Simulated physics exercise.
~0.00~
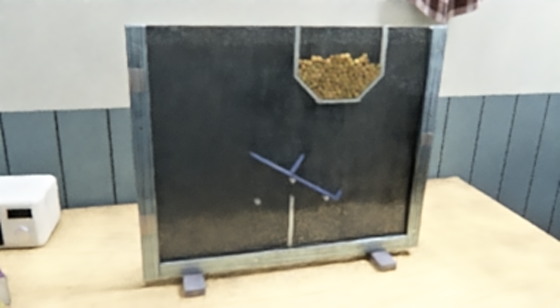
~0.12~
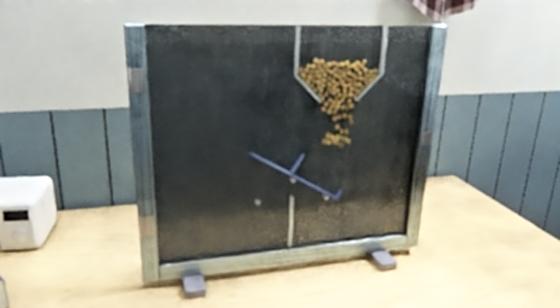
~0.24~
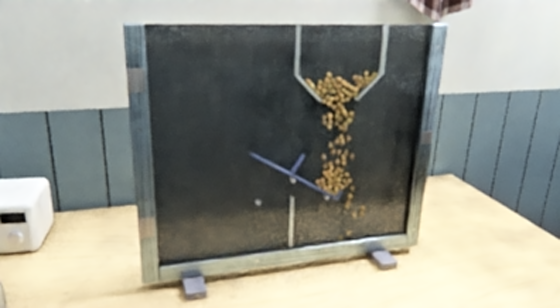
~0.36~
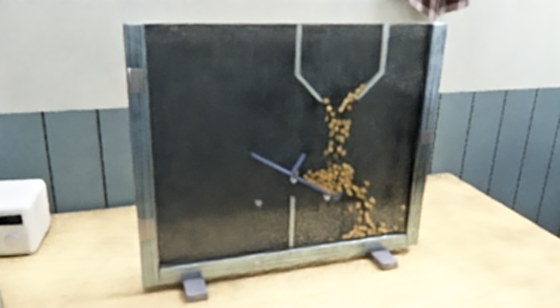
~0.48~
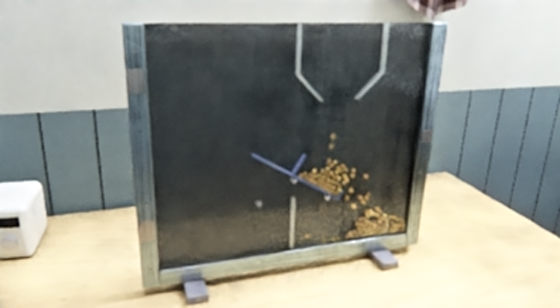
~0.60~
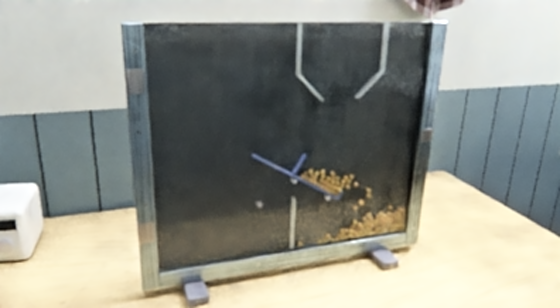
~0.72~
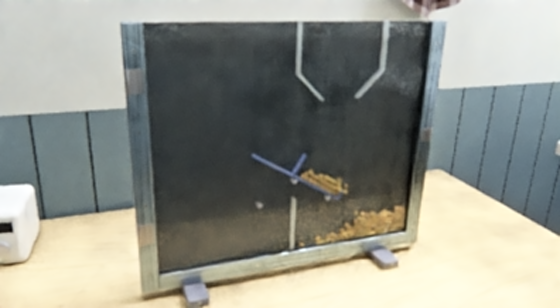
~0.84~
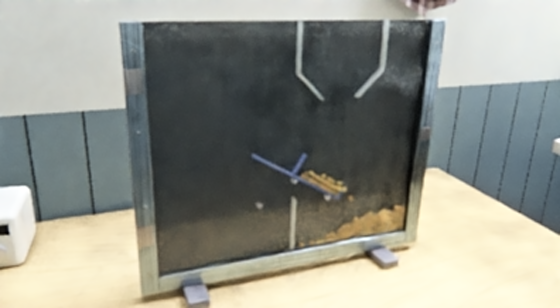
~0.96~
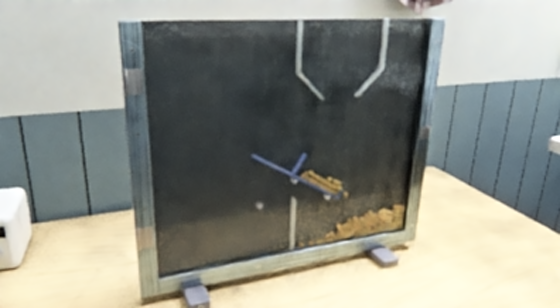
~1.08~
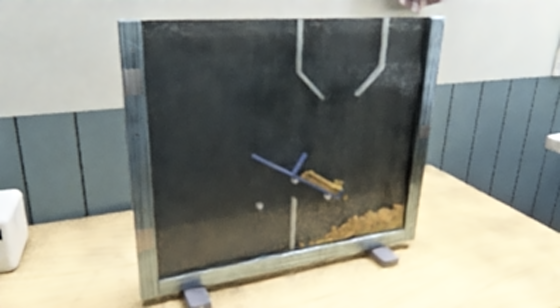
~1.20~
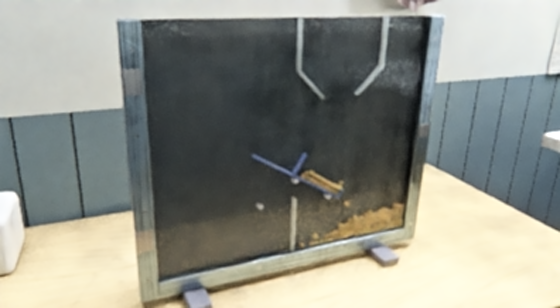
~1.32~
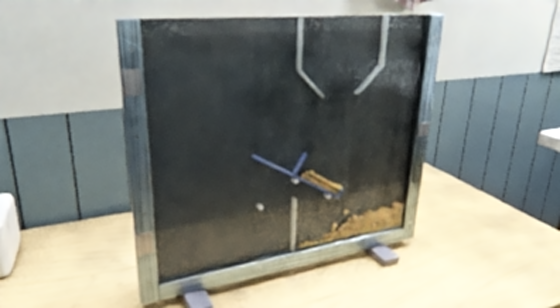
A dark upright case with a grey metal frame stands on a pale wooden table before a white wall with blue-grey panelling, seen from the front as the view drifts slightly sideways. Inside, golden chickpeas fill a hopper at the upper right, above a blue tray tilted down to the right and a short upright divider. The chickpeas pour through the hopper's opening onto the tray's right side, and many spill into the right bin. The hopper empties while the tray stays tilted. Finally, most lie heaped in the right bin, some rest on the tray, and the left bin remains empty.
